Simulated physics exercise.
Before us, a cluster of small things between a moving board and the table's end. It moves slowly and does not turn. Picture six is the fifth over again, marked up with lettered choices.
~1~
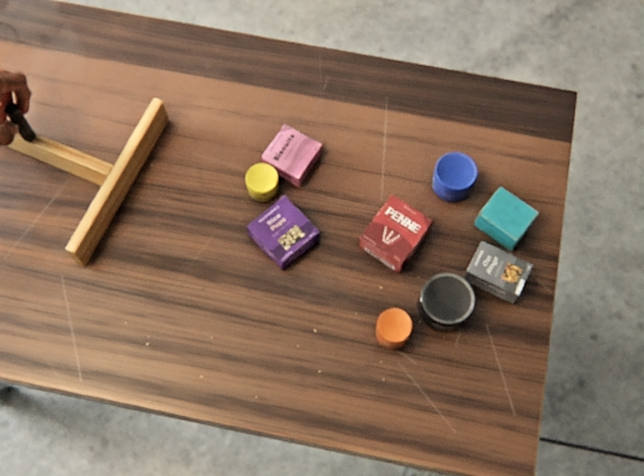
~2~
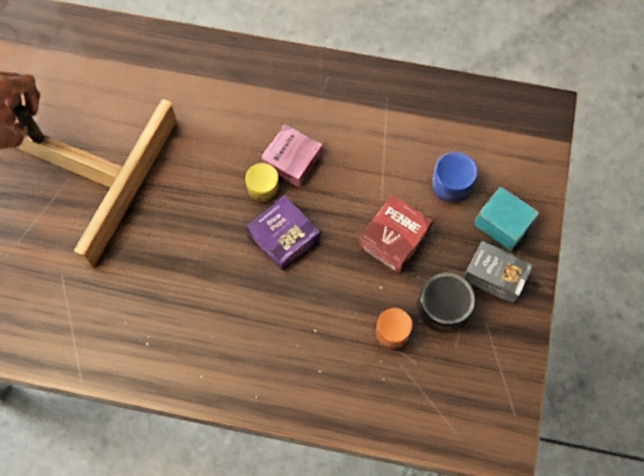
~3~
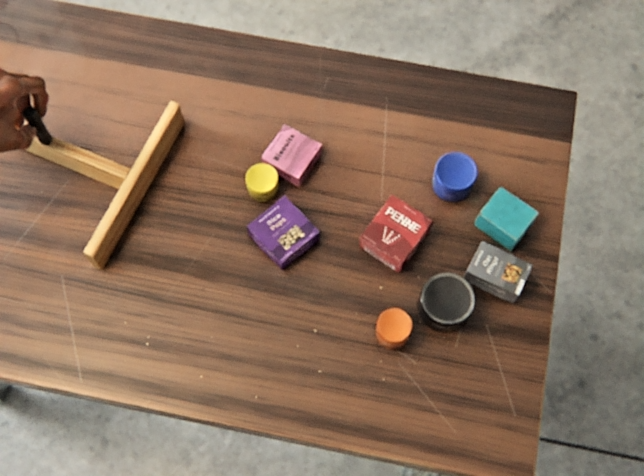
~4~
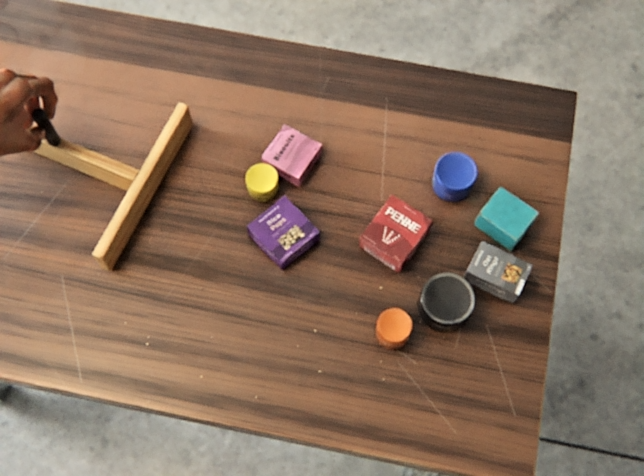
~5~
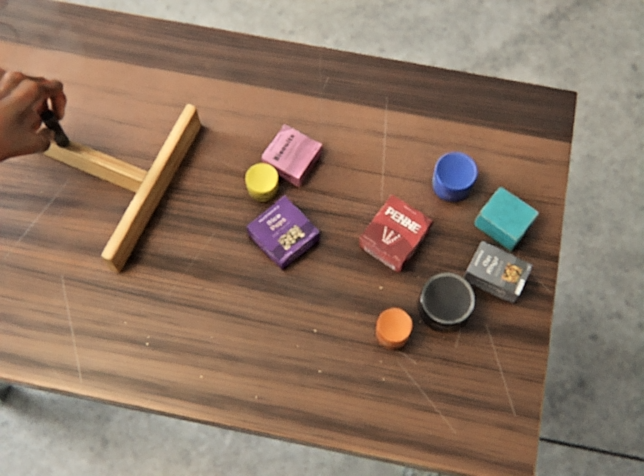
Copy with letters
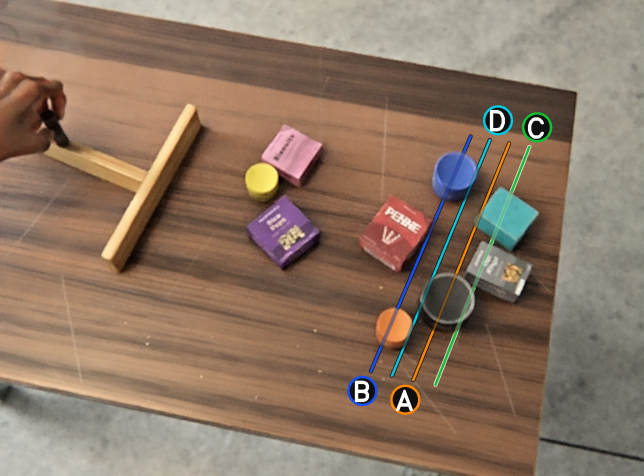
A hand slowly slides a wooden T-shaped board right toward small jars and boxes.
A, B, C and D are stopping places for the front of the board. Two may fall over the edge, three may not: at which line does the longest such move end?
It should halt at A.
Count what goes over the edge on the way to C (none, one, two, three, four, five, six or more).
In all, three.
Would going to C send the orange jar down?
By then, no.
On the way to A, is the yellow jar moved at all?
Yes.
On the marked copy, A at (464, 255); B at (424, 247); C at (485, 259); D at (444, 251).
With A. Early on, board (261, 200); pink packet (320, 160); yellow jar (297, 192).
Further on, board (376, 222); grey box (503, 274); blue jar (474, 185).
At the end, board (465, 239); grey box over the edge; turquoise block over the edge; two fallen.
As for the rest, B is within the limit but short; C drops three; D is within the limit but short.
